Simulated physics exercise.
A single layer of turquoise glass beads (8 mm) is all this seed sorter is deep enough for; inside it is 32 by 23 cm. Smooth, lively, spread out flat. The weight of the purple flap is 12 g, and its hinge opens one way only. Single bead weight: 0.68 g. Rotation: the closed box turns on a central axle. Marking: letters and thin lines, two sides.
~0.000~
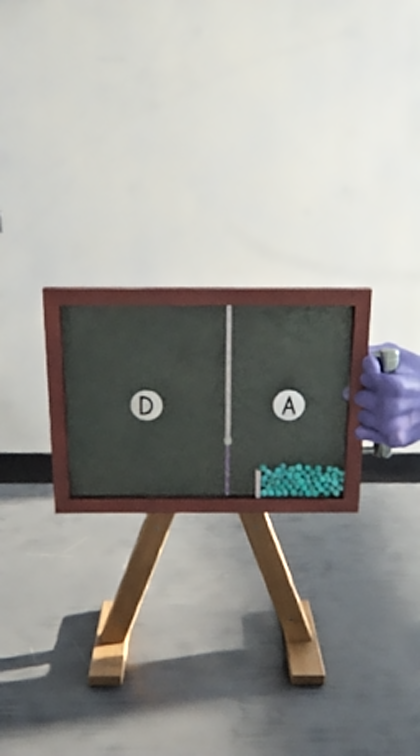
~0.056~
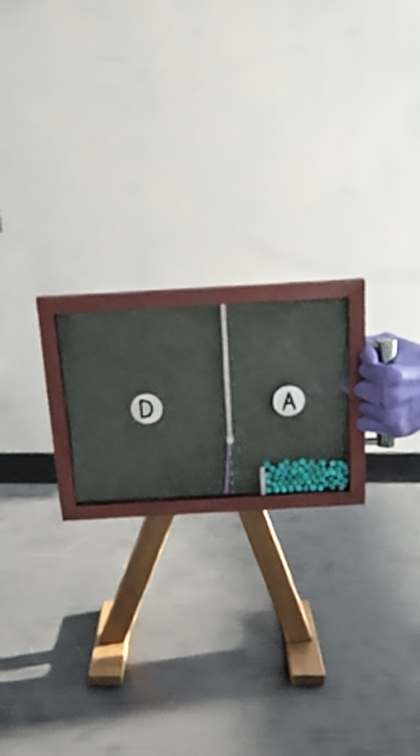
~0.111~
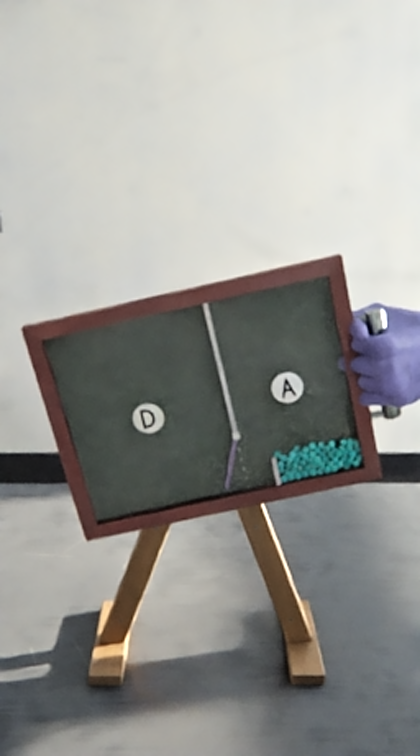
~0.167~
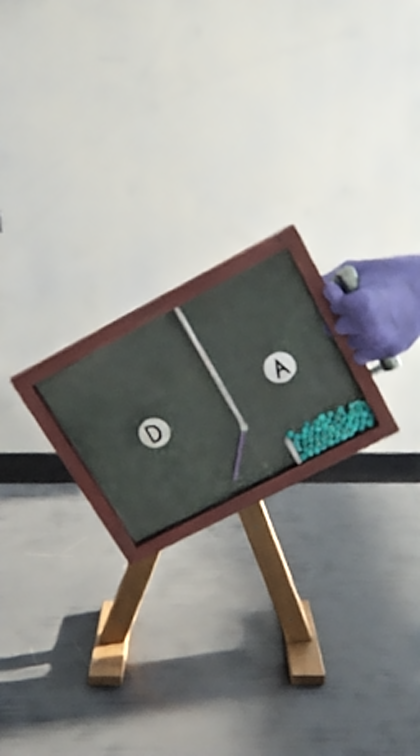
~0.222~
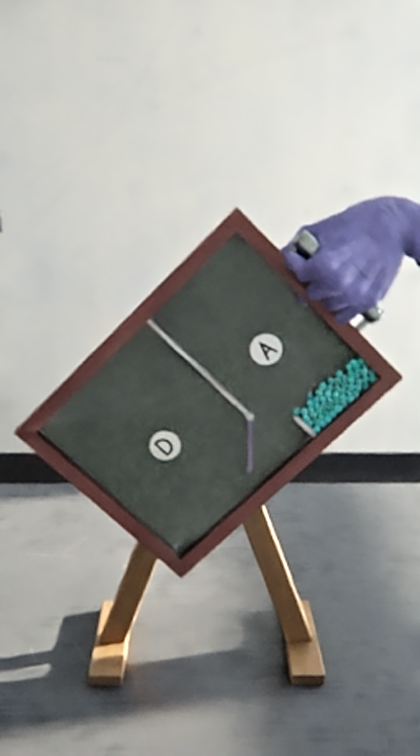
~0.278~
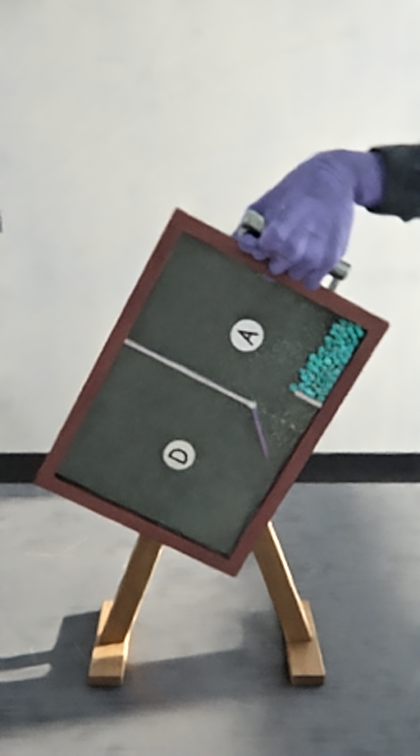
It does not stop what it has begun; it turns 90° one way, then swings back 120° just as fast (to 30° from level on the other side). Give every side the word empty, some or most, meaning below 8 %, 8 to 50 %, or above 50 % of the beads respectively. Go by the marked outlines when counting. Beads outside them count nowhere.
Side A: Most. Side D: Some.
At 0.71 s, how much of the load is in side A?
Share: Close to 60 percent.
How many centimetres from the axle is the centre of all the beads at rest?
The middle sits around 1 cm left of it and 12 cm below it.
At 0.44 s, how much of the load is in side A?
About 95 %.
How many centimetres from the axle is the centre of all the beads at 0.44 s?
Roughly 8 centimetres to the right and 8 centimetres above.
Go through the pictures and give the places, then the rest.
In the first frame, level; about 60 beads; beads' middle (302, 481); highest (283, 466); purple flap (228, 440); A (289, 405), D (147, 405).
In the second frame, turned 3° anticlockwise; beads' middle (306, 476); highest (302, 462).
In the third frame, turned 13° anticlockwise; beads' middle (318, 459); highest (350, 442); wall ends (235, 431), (273, 459).
In the fourth frame, turned 29° anticlockwise; beads' middle (332, 429); highest (358, 403); purple flap (244, 427) tilted 9°.
In the fifth frame, turned 45° anticlockwise; beads' middle (336, 395); highest (360, 361).
In the sixth frame, turned 62° anticlockwise; beads' middle (329, 361); highest (343, 322); purple flap (252, 404) tilted 16°; A (247, 335), D (179, 455).
After 0.44 s, it stands 90° anticlockwise; the beads' middle is 8 cm right of and 8 cm above the centre; A 95 %, D 5 %; purple flap open 81°.
After 0.71 s, it stands 31° anticlockwise; the beads' middle is 2 cm right of and 4 cm below the centre; A 60 %, D 40 %; purple flap open 33°.
After 0.99 s, it stands 30° clockwise; the beads' middle is 4 cm left of and 10 cm below the centre; A 55 %, D 45 %; purple flap open 21°.
Settled by 1.8 s, it stands 30° clockwise; A 60 %, D 40 %; purple flap open 12°.
